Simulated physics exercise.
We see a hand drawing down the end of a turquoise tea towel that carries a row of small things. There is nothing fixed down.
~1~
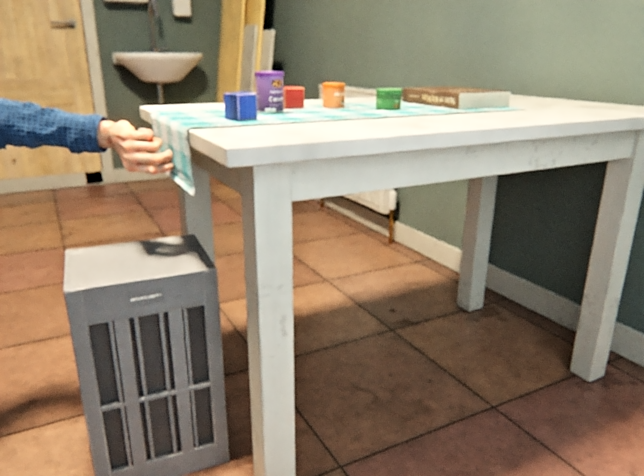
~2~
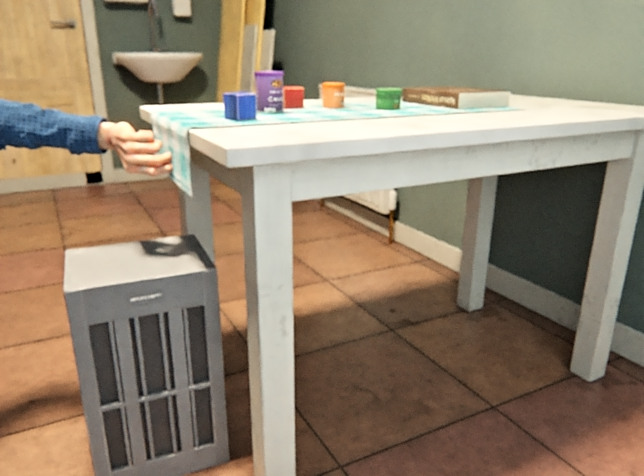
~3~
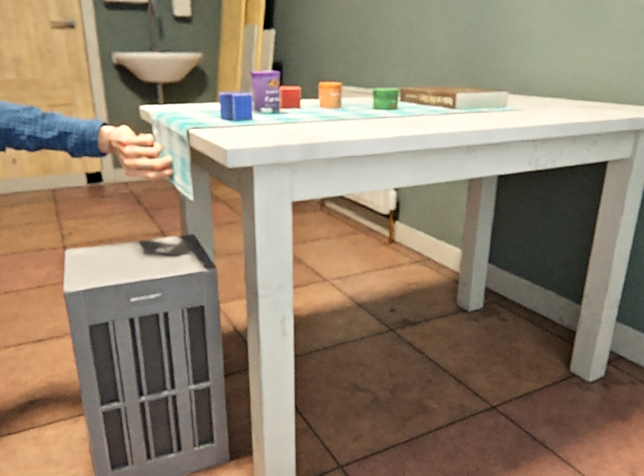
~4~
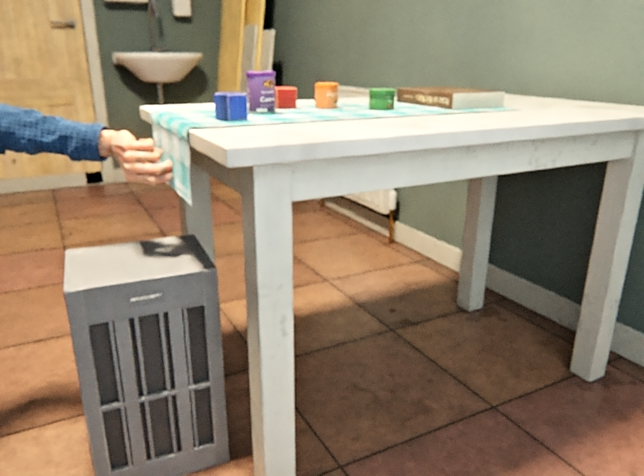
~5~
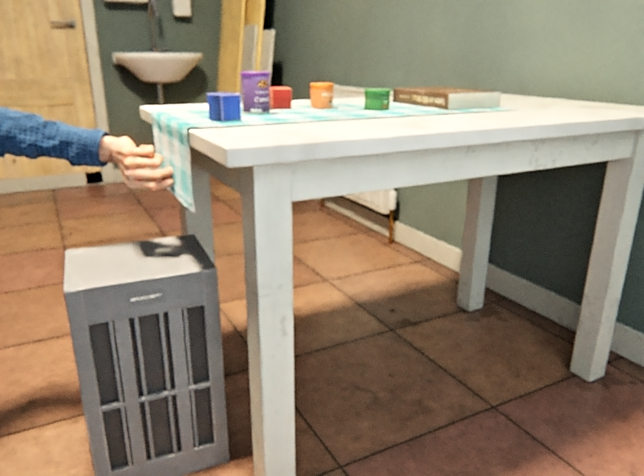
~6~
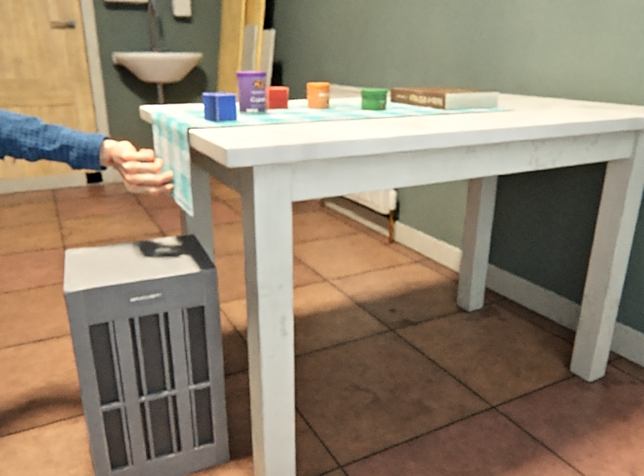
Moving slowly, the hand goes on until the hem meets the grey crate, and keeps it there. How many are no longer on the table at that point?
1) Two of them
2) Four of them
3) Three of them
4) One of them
Option 4: One of them.
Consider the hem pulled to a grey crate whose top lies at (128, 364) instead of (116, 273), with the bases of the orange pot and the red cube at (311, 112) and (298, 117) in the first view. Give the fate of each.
Observed: Orange pot departs; red cube departs.
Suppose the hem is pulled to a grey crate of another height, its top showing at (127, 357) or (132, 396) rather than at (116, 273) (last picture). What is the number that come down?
First height: 3; second height: 4.
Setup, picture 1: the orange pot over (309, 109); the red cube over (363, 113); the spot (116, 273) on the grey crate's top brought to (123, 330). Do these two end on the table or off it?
So the orange pot stays there, and the red cube stays there.
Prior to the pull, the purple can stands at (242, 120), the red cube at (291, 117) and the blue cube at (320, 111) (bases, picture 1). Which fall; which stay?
In the end the purple can is no longer on top, the red cube is still on top, and the blue cube is still on top.
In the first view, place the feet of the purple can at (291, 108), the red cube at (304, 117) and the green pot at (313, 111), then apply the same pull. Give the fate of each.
Outcome: Purple can stays aboard, red cube stays aboard, green pot stays aboard.
Soon after, hem near (175, 223); all still up.
Then, hem on the crate; blue cube gone.
At rest, hem on the crate; blue cube gone. Over the edge go one.
